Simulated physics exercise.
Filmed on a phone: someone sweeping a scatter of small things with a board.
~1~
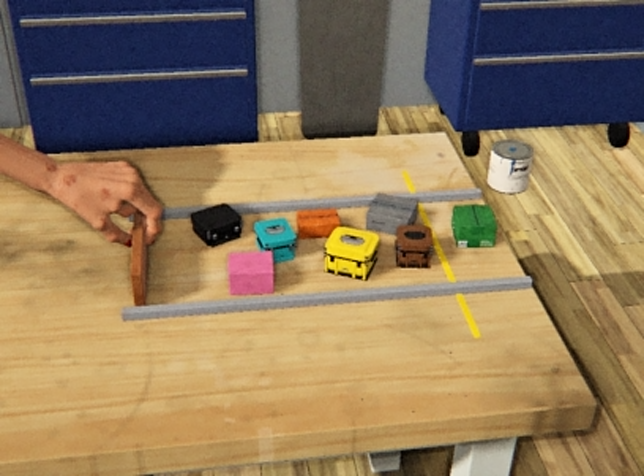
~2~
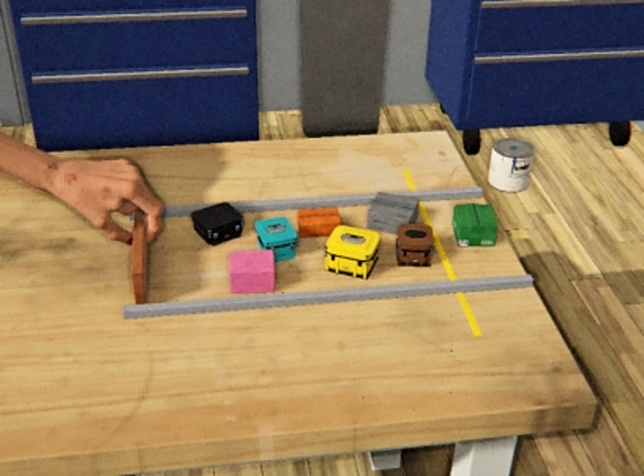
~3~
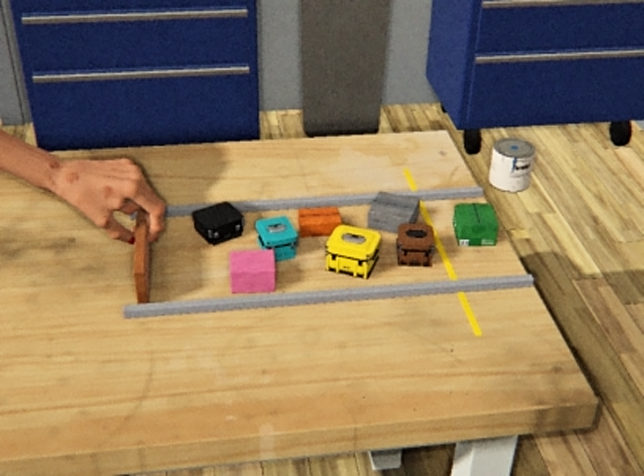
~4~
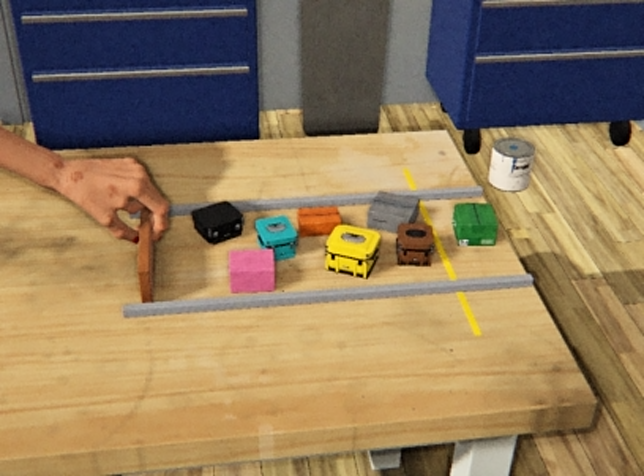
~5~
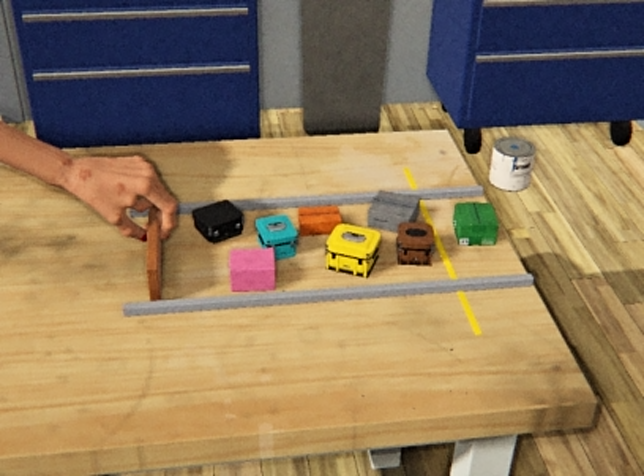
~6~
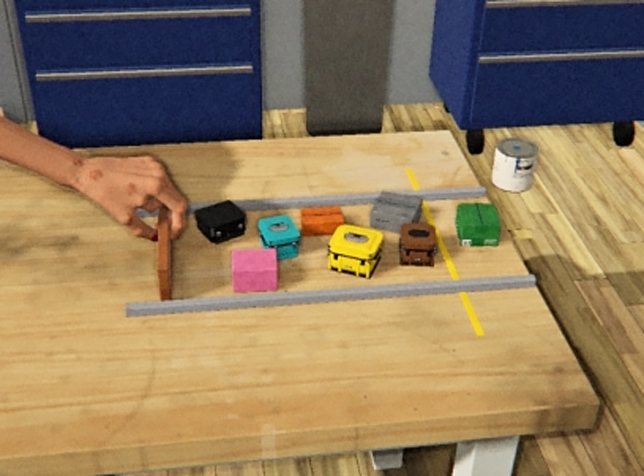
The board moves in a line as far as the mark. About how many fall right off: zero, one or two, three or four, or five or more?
The number that fall off is three or four.
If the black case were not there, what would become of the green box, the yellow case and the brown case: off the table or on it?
The green box goes over, the yellow case stays on, the brown case is lost.
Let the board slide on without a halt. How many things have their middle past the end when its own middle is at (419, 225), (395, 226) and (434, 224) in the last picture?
In that order 3, 1 and 3.
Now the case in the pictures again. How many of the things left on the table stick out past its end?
Overhanging: 2.
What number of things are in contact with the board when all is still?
It touches 3.
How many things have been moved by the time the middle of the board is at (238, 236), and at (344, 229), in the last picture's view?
At the one place 2, at the other 8.
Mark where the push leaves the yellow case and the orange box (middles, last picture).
The yellow case at (502, 233), the orange box at (489, 212).
Soon after, none off yet; green box at rest near (478, 224); brown case at rest near (418, 245); grey box at rest near (396, 213).
Then, none off yet; green box moved a little near (495, 224); brown case moved about its own width near (463, 238); grey box moved about its own width near (449, 207).
At rest, the number that fall off is three or four; fallen, grey box, brown case and green box.
